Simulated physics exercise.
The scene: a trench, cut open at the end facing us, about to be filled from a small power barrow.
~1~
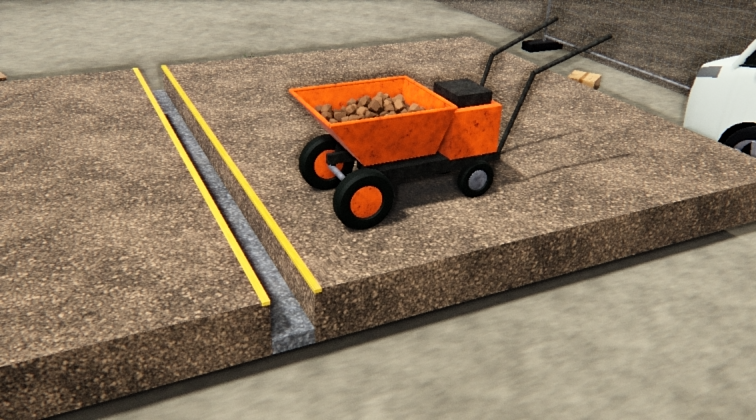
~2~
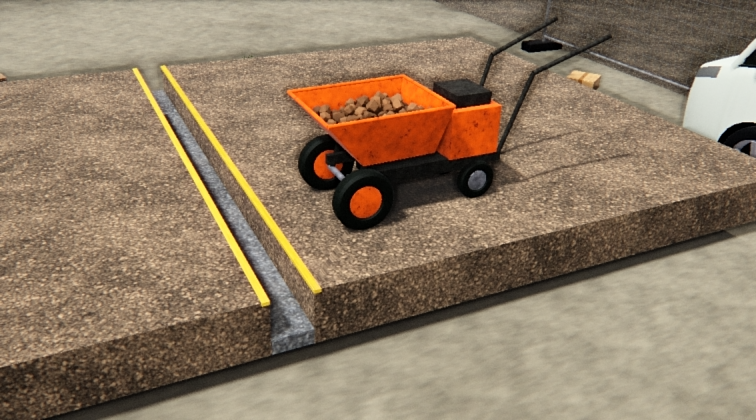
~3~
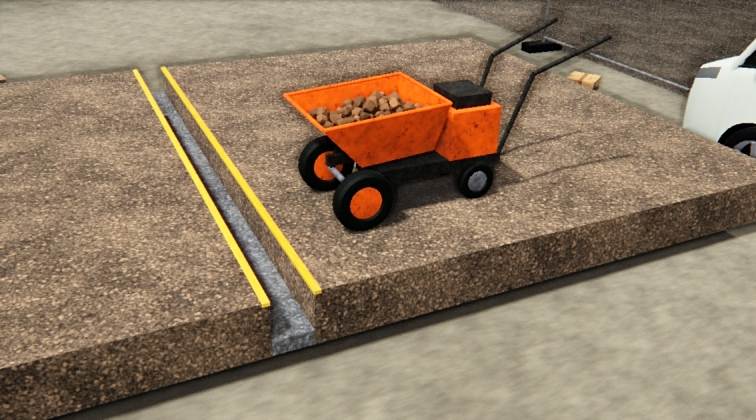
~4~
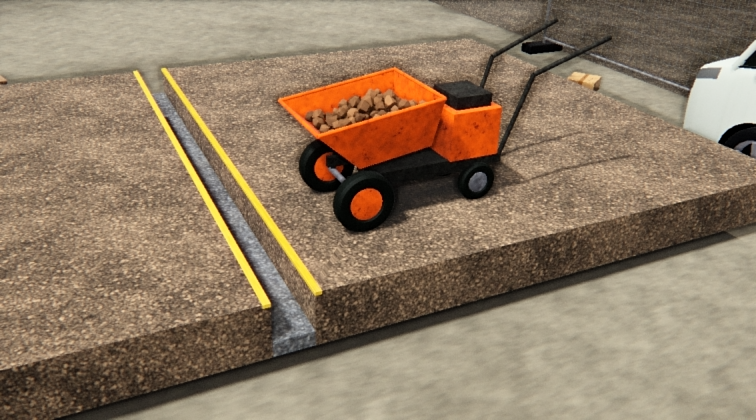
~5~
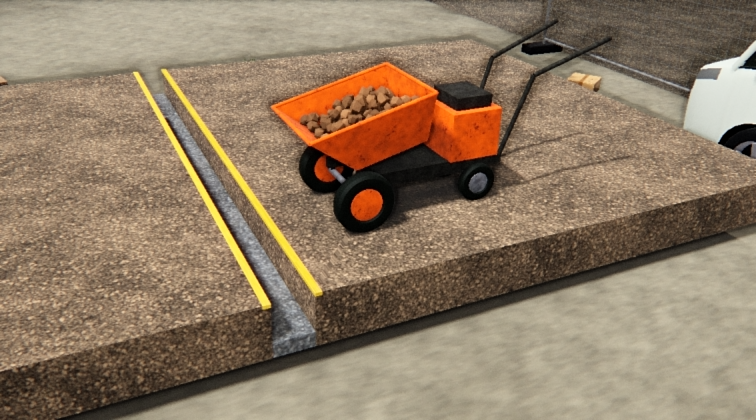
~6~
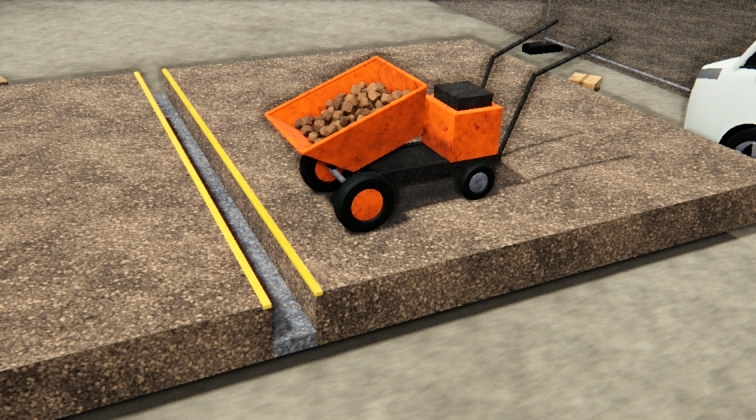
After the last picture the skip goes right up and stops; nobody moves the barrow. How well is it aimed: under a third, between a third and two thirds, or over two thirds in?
In the trench: Over two thirds.
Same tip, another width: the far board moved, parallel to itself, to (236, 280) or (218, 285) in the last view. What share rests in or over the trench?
The first gives 100 %, the second 100 %.
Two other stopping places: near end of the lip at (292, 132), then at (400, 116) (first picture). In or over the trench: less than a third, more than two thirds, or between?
In turn: Under a third; below one third.
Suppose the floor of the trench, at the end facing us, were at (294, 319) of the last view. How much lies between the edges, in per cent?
Some 60 per cent.
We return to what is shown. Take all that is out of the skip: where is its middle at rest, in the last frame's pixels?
Near (249, 249).
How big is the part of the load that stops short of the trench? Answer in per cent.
Close to 0 per cent.
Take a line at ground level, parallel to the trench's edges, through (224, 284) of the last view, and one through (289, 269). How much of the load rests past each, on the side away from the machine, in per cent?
About 10 and 80 per cent.
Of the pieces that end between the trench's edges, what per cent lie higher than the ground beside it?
Some 10 per cent.
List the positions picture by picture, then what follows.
In the first picture, lip of the skip (330, 126), level; top of the load (385, 117), clay clods; first edge of the trench (300, 262); far edge (250, 274), the trench under half as wide as the skip, and about as deep as wide.
In the second picture, lip of the skip (328, 127), tipped barely; top of the load (384, 116).
In the third picture, lip of the skip (324, 131), tipped barely; top of the load (381, 116).
In the fourth picture, lip of the skip (318, 137), tipped a little; top of the load (397, 113).
In the fifth picture, lip of the skip (310, 144), tipped a little; top of the load (392, 111).
In the sixth picture, lip of the skip (303, 153), tipped clearly; top of the load (384, 107); first edge of the trench (301, 266); far edge (251, 277).
Just after the last frame, skip tipped steeply; every one in the skip.
A moment on, skip tipped right over; the larger part in the skip; about a tenth in or heaped over the trench; just a few beyond it.
Further on, skip tipped right over; about a tenth in the skip; the larger part in or heaped over the trench; about a tenth beyond it.
When it is over, skip tipped right over; just a few in the skip; the larger part in or heaped over the trench; about a tenth beyond it.
